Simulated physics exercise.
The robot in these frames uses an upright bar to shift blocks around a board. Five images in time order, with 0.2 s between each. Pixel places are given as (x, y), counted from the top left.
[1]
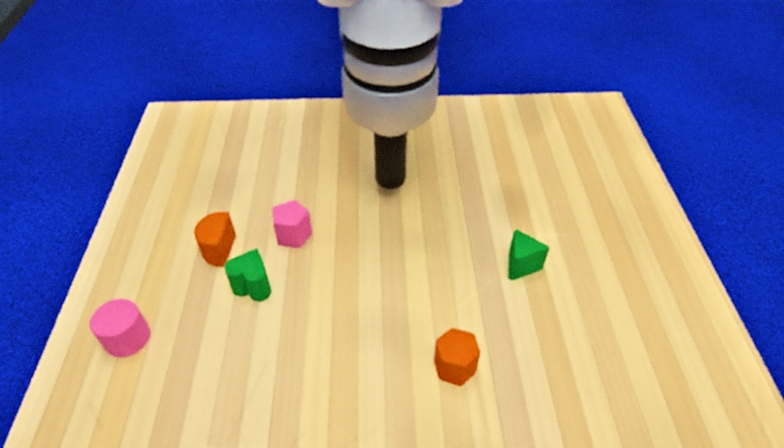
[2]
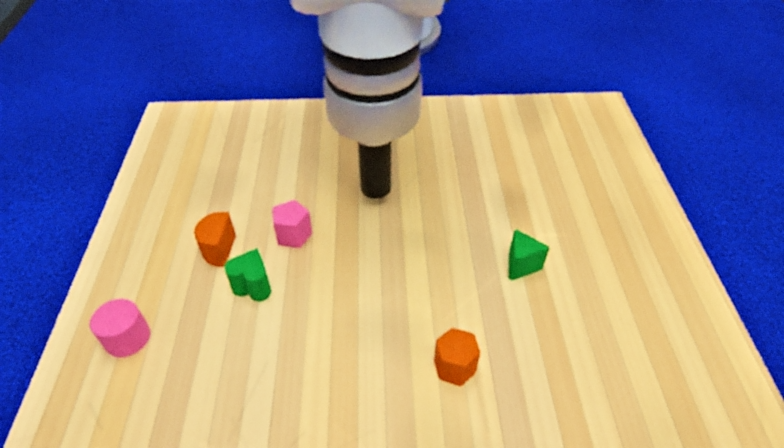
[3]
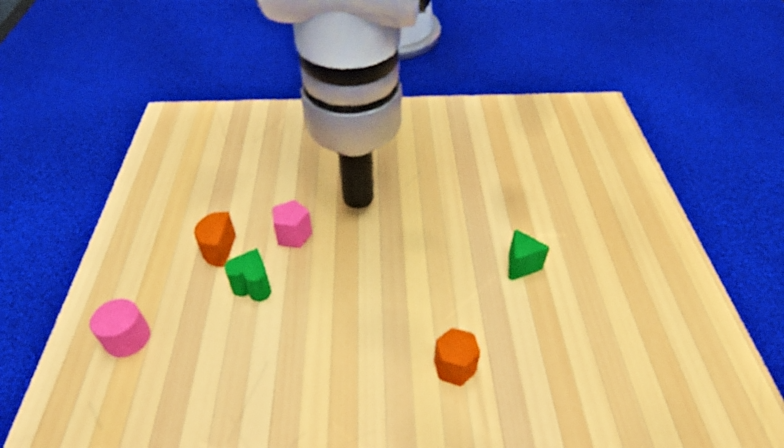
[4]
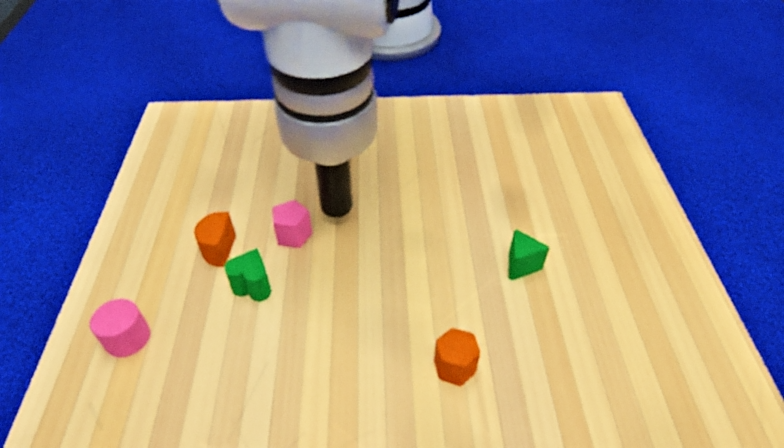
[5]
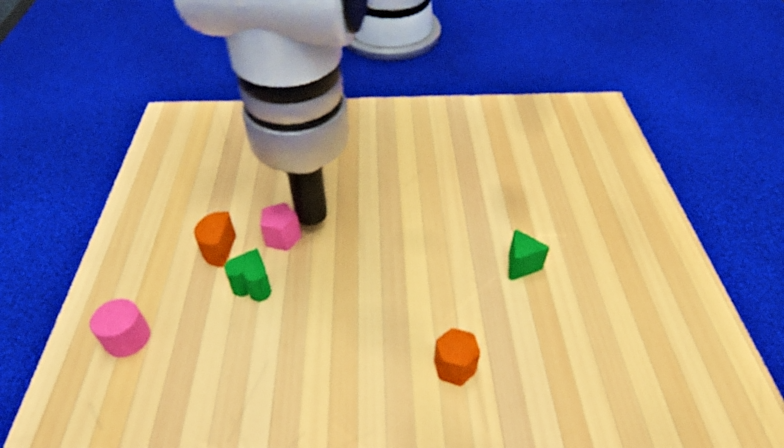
On a wooden board, a robot's black bar moves left and nudges a pink five-sided block.
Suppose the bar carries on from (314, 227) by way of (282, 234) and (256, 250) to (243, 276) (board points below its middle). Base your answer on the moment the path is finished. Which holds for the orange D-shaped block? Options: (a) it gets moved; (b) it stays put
a: It gets moved.
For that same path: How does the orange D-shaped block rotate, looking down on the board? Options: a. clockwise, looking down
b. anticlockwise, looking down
a.
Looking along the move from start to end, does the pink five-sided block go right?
I expect so.
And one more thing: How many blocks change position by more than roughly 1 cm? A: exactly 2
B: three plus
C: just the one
Answer: B.
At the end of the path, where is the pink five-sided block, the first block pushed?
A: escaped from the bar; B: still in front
I choose A.
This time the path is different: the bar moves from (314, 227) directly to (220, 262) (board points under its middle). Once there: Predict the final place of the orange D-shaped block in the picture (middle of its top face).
Answer: (151, 231).
The first path, step by step. Halfway along, bar at (263, 229); orange D-shaped block at (194, 229); pink five-sided block at (226, 226).
At the end, bar at (239, 265); orange D-shaped block at (180, 231), turned 30° clockwise; green heart-shaped block at (243, 280); pink five-sided block at (203, 245), turned 60° clockwise.
